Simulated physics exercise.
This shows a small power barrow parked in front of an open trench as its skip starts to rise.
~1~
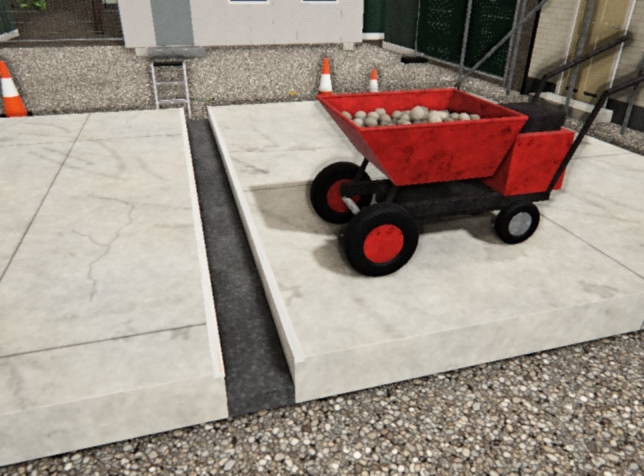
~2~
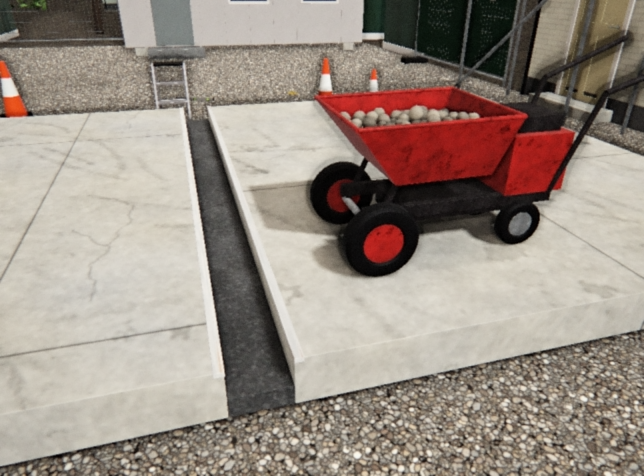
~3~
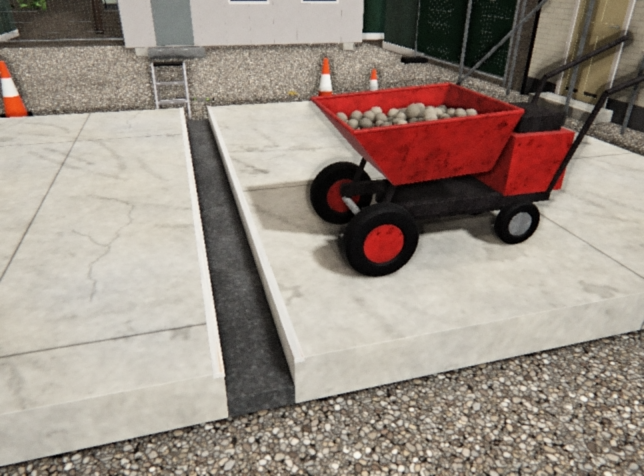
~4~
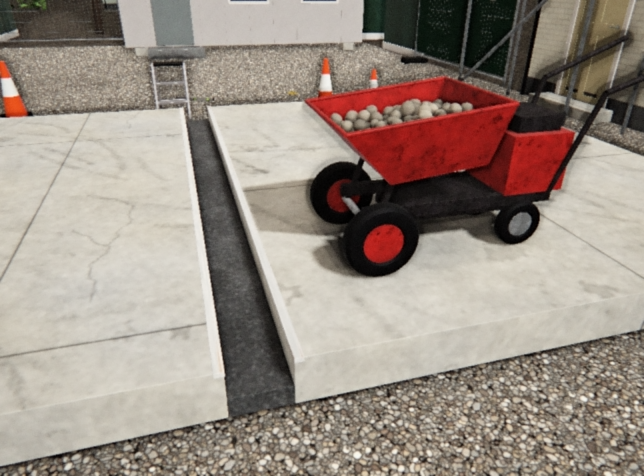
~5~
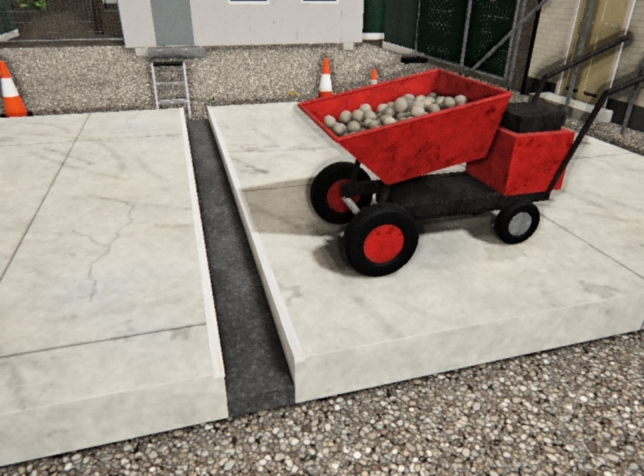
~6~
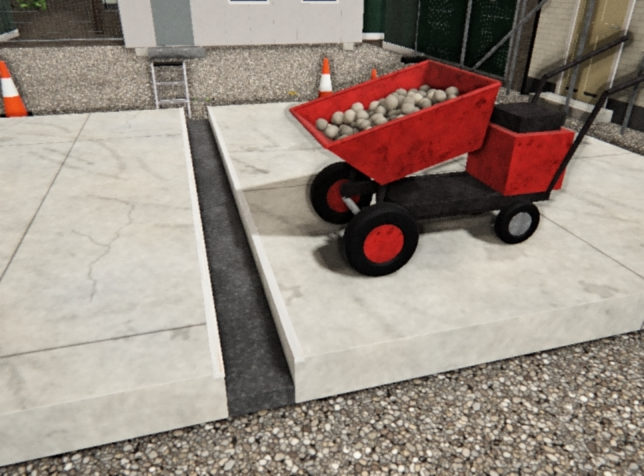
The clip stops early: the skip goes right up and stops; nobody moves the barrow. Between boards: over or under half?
Above half.
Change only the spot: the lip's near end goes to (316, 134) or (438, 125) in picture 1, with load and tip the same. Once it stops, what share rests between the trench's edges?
First try: 10 per cent; second try: 40 per cent.
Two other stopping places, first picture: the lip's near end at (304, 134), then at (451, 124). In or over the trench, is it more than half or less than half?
Okay, first it's a smaller portion, and then it's a smaller portion.
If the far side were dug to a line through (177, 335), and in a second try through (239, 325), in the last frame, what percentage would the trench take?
Lab note: Case 1 around 100 %, case 2 40 %.
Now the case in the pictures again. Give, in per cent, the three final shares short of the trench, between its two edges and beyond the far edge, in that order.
Short about 0 %, between about 75 %, beyond about 20 %.
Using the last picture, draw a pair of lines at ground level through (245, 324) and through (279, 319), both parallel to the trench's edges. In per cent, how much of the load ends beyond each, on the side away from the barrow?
About 60 and 100 %.
Soon, skip tipped steeply; all in the skip.
A while on, skip tipped right over; most in the skip; about a quarter in or heaped over the trench; a stray few beyond it; a stray few falling.
Towards the end, skip tipped right over; a small part in the skip; about two thirds in or heaped over the trench; about a quarter beyond it.
Finally, skip tipped right over; a stray few in the skip; most in or heaped over the trench; about a quarter beyond it.
